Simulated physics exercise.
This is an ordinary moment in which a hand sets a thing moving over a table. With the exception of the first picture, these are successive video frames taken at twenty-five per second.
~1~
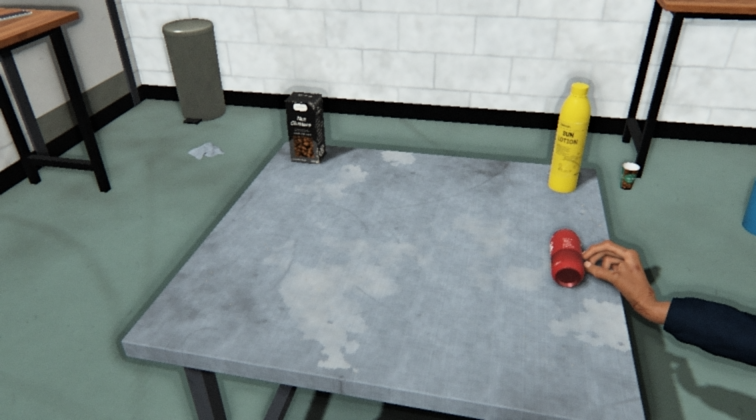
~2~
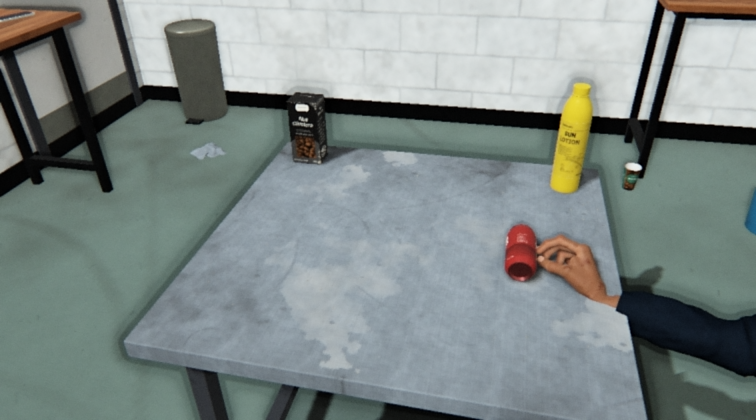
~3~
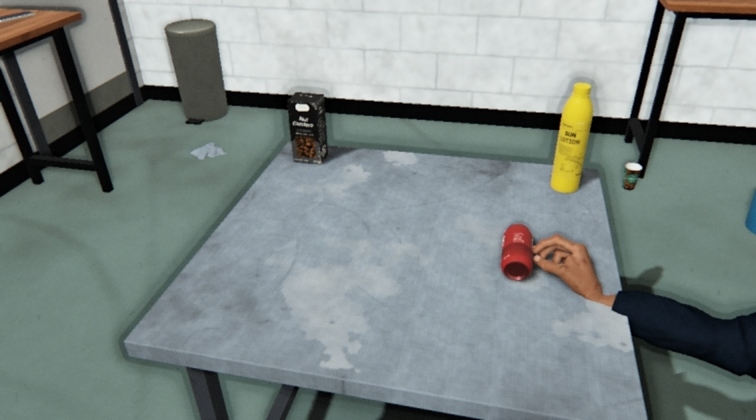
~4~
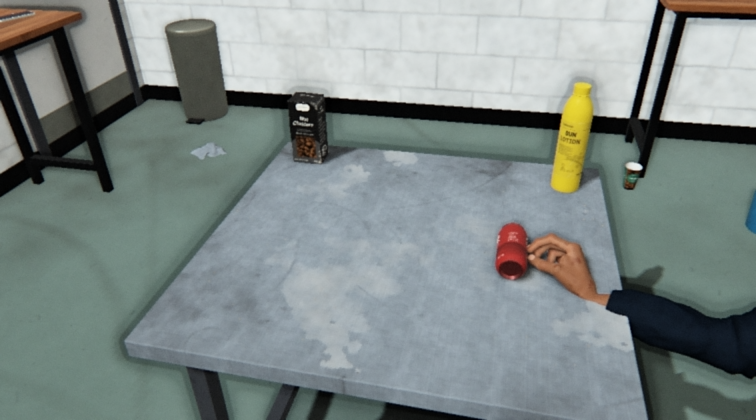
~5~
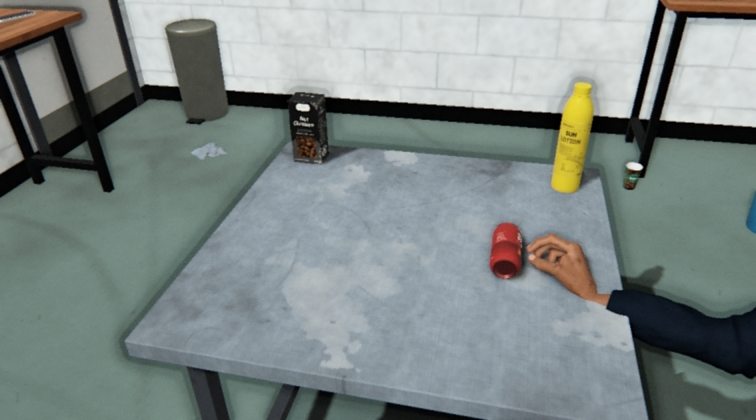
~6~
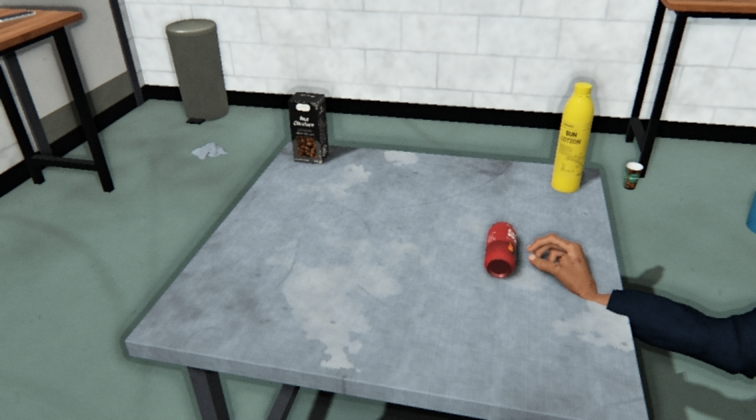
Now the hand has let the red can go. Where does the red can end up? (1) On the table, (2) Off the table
(1) On the table.
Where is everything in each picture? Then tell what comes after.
In the first picture, under the hand; red can (566, 258).
In the second picture, under the hand; red can (521, 252).
In the third picture, under the hand; red can (517, 252).
In the fourth picture, red can (512, 251).
In the fifth picture, red can (506, 250).
In the sixth picture, red can (501, 249) displaced a little.
Then, 0.10 s past the last view, red can displaced about its own width near (489, 248).
Then, 0.30 s past the last view, red can displaced about its own width near (475, 246).
Finally, moved from the start, red can. Final places as the last picture's camera would see them, red can near (472, 246).
